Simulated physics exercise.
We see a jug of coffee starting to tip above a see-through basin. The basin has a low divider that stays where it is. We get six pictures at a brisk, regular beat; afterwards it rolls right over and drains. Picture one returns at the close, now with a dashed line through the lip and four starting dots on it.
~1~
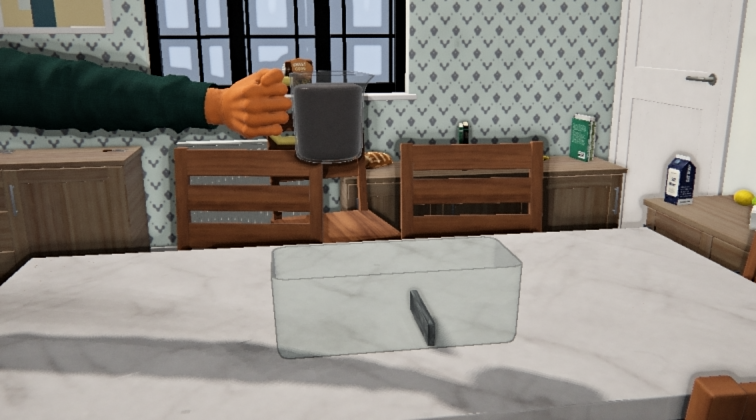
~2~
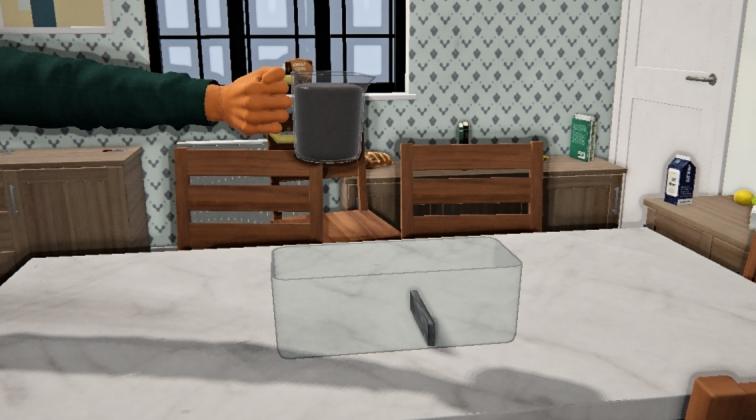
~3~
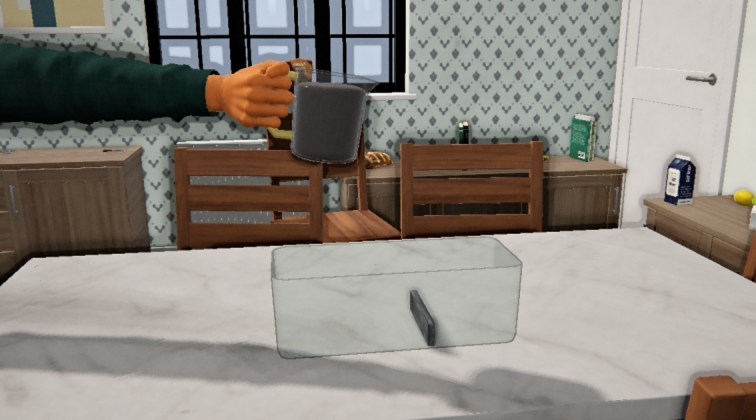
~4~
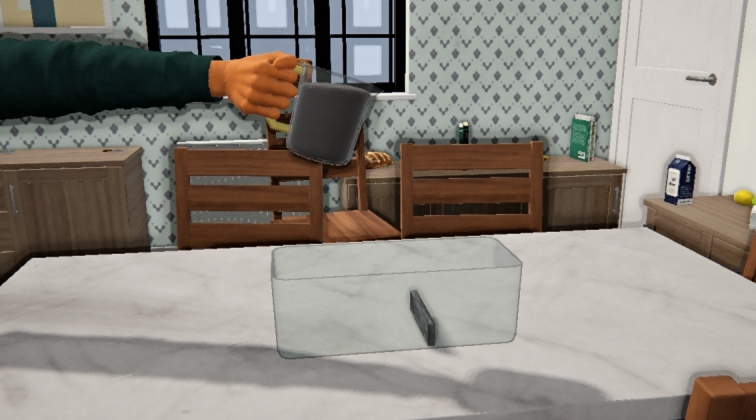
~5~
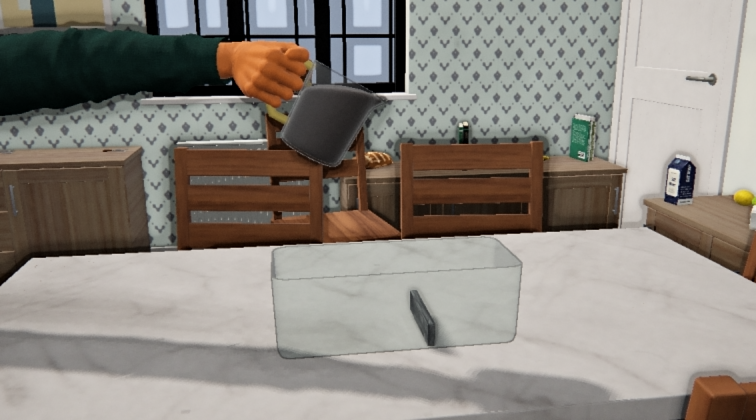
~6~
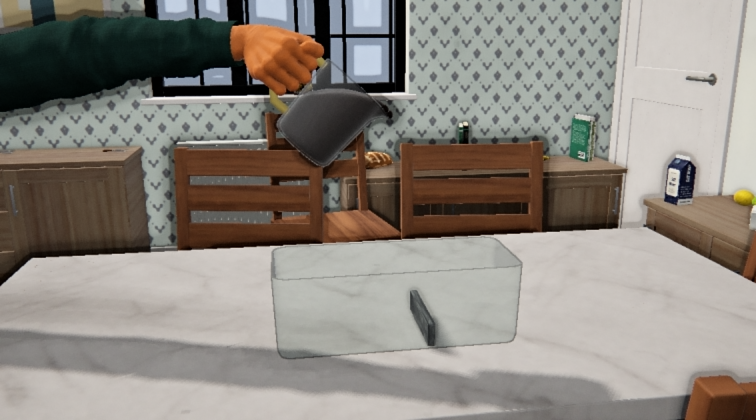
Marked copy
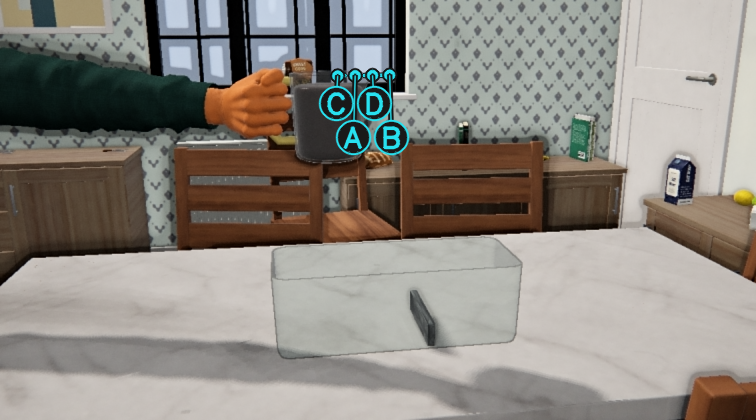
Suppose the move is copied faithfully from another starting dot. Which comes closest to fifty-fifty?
Go for A.
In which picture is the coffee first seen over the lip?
Picture 6.
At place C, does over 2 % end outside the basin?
Yes.
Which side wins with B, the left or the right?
More ends on the right.
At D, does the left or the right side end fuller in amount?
The right side.
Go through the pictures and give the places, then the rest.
In the first picture, upright, lip at (373, 75); basin from (277, 357) to (515, 339); top of the wall at (422, 306); nothing has left yet.
In the second picture, tipped about 2°, lip at (375, 77); nothing has left yet.
In the third picture, tipped about 8°, lip at (378, 82); nothing has left yet.
In the fourth picture, tipped about 17°, lip at (383, 90); nothing has left yet.
In the fifth picture, tipped about 30°, lip at (386, 103); nothing has left yet.
In the sixth picture, tipped about 43°, lip at (387, 116); coffee is over the lip, down to (387, 116).
In cyan, A at (355, 75); B at (389, 75); C at (337, 75); D at (372, 75).
Choosing A, about 51 % ends left of the wall and 47 % right of it.
Choosing B, about 13 % ends left of the wall and 81 % right of it; 6 % is lost outside.
Choosing C, about 82 % ends left of the wall and 9 % right of it; 9 % is lost outside.
Choosing D, about 19 % ends left of the wall and 78 % right of it; 3 % is lost outside.
